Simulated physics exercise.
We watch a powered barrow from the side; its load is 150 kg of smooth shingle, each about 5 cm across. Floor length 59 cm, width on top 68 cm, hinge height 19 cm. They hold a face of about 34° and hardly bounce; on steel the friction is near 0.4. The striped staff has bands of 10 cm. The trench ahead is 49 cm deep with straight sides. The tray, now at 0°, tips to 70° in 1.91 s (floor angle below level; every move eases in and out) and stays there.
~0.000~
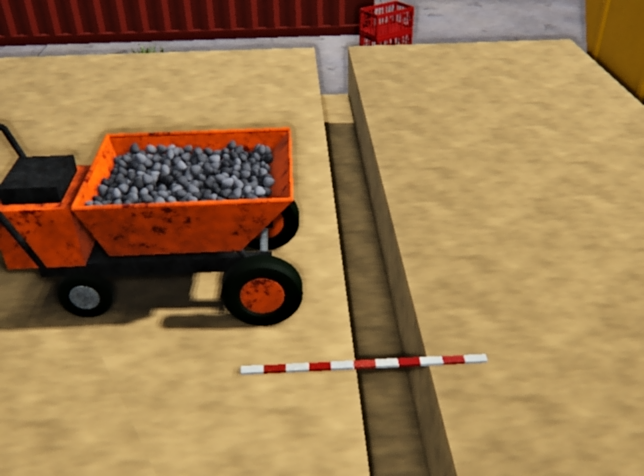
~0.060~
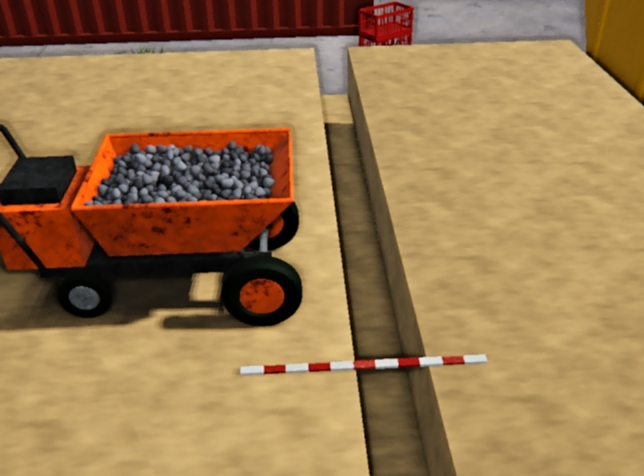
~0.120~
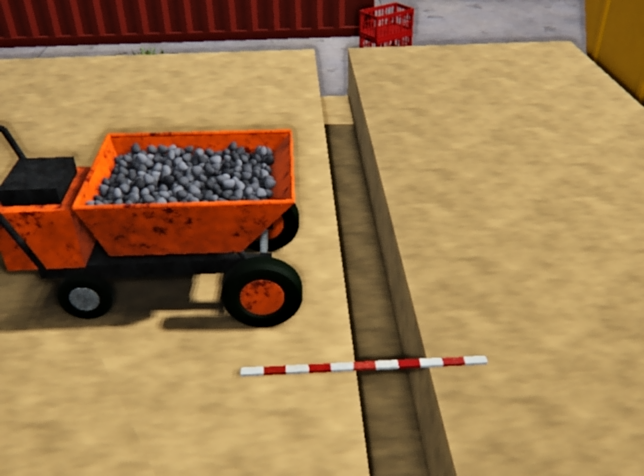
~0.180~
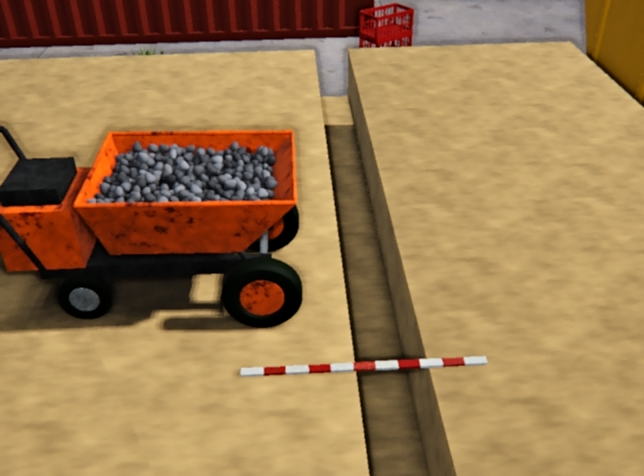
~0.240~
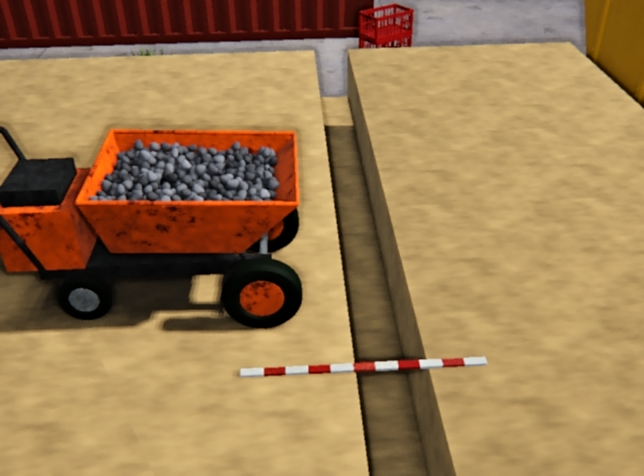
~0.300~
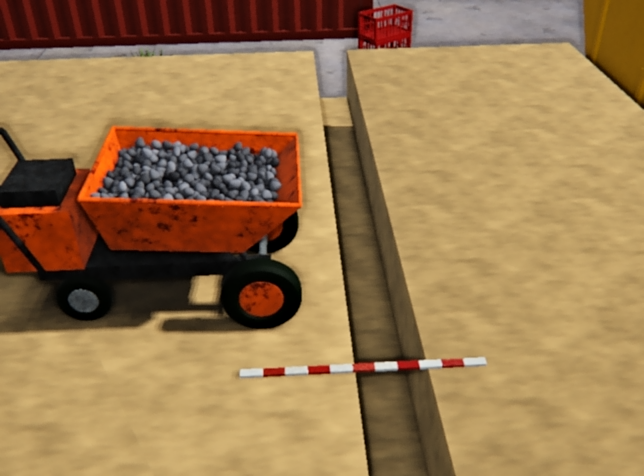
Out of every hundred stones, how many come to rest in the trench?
About 52 per cent.
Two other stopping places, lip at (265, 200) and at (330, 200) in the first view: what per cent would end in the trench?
Near 85 per cent from the first place, 20 from the second.
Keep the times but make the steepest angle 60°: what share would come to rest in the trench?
It would be near 65 per cent.
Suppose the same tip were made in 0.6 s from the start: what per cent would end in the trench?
It would be near 30 per cent.
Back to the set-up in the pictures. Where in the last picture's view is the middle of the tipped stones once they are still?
Their middle is at about (398, 324).
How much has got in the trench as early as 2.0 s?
About 30 per cent by then.
After 1.4 s the floor is at 59°; 97 % in the tray, 3 % in the trench; the foremost stones are at (394, 242).
After 2.0 s the floor is at 70°; 29 % in the tray, 30 % in the trench, 42 % past the trench; the foremost stones are at (539, 278).
After 2.4 s the floor is at 70°; 9 % in the tray, 41 % in the trench, 49 % past the trench; the foremost stones are at (595, 273).
After 4.3 s the floor is at 70°; 0 % in the tray, 52 % in the trench, 48 % past the trench; the foremost stones are at (612, 272).
